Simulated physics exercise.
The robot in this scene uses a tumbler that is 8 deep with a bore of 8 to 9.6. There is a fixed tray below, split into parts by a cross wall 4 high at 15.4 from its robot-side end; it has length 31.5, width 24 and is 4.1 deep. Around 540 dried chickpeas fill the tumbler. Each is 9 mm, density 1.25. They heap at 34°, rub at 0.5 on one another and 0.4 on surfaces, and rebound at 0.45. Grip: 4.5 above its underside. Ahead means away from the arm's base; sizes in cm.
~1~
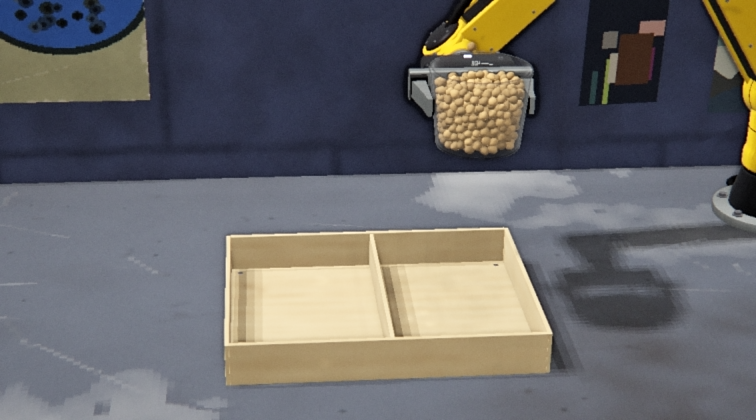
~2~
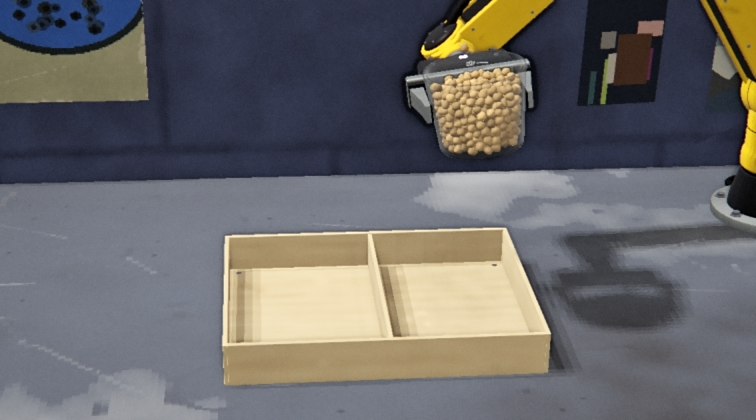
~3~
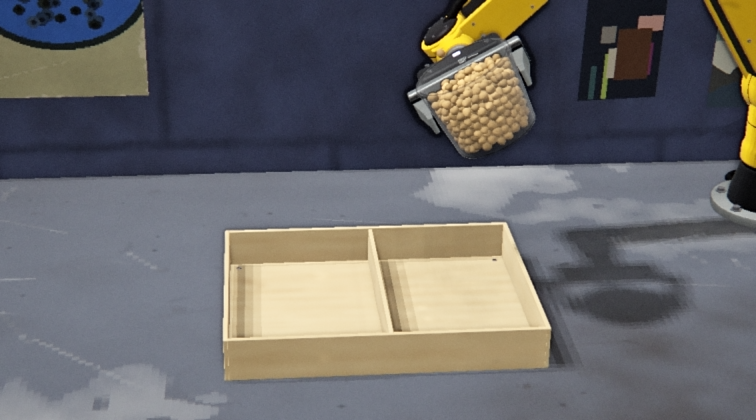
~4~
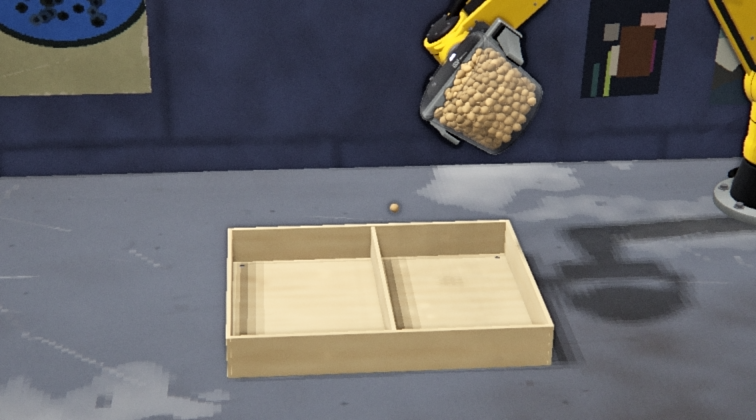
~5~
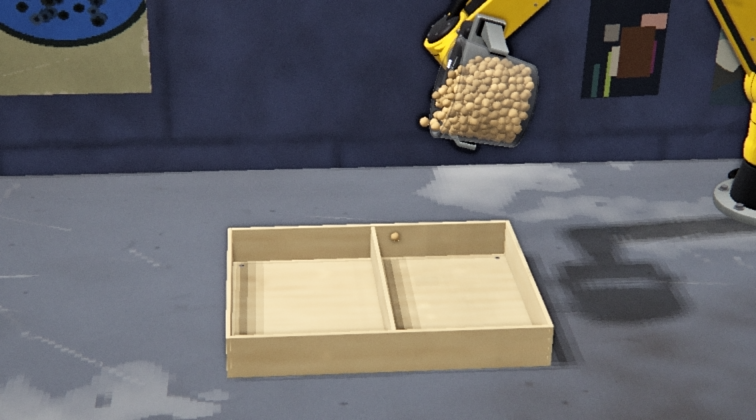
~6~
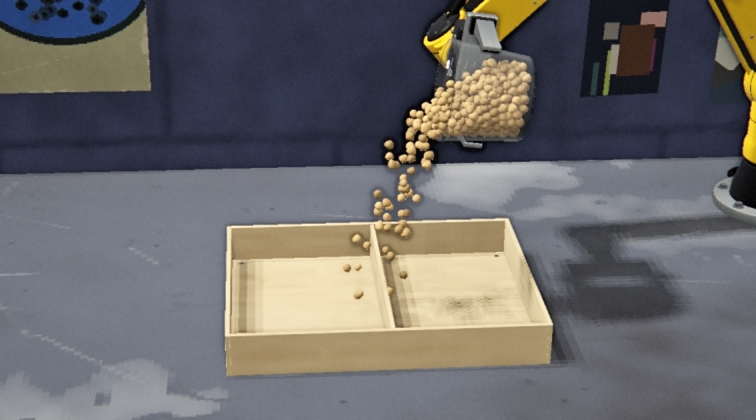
A yellow robot arm tilts a clear tumbler leftward, pouring chickpeas toward a divided wooden tray.
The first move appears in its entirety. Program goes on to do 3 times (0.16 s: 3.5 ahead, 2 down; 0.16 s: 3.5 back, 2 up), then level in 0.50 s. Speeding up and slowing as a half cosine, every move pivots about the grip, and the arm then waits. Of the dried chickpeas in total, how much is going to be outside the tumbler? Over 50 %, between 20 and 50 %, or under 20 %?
Over 50 %.
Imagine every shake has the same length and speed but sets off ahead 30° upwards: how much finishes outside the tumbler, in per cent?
You'd expect near 90 percent of it there.
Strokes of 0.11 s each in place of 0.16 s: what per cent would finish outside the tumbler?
Then roughly 80 percent.
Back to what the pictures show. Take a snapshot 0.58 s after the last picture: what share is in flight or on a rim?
Roughly 10 per cent.
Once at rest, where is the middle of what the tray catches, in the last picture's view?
(354, 304).
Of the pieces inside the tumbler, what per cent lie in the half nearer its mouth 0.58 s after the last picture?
Share in the mouth half: About 60 %.
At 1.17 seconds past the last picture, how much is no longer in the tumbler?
Share out so far: Near 75 %.
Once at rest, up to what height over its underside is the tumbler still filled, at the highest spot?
6.0 cm.
Then, 0.58 s later, tilted 82° forward, highest piece 23 above the table; 234 in the tumbler, 171 in the far-side part, 85 in the robot-side part, 53 in flight or on a rim.
Then, 1.17 s later, tilted 52° forward, highest piece 24 above the table; 253 in the far-side part, 149 in the robot-side part, 138 in the tumbler, 3 in flight or on a rim.
Then, 1.66 s later, level, highest piece 26 above the table; 253 in the far-side part, 152 in the robot-side part, 138 in the tumbler.
Then, 2.71 s later, level, highest piece 26 above the table; 253 in the far-side part, 152 in the robot-side part, 138 in the tumbler.
At rest, 253 in the far-side part, 152 in the robot-side part, 138 in the tumbler. That is 75 % outside the tumbler.
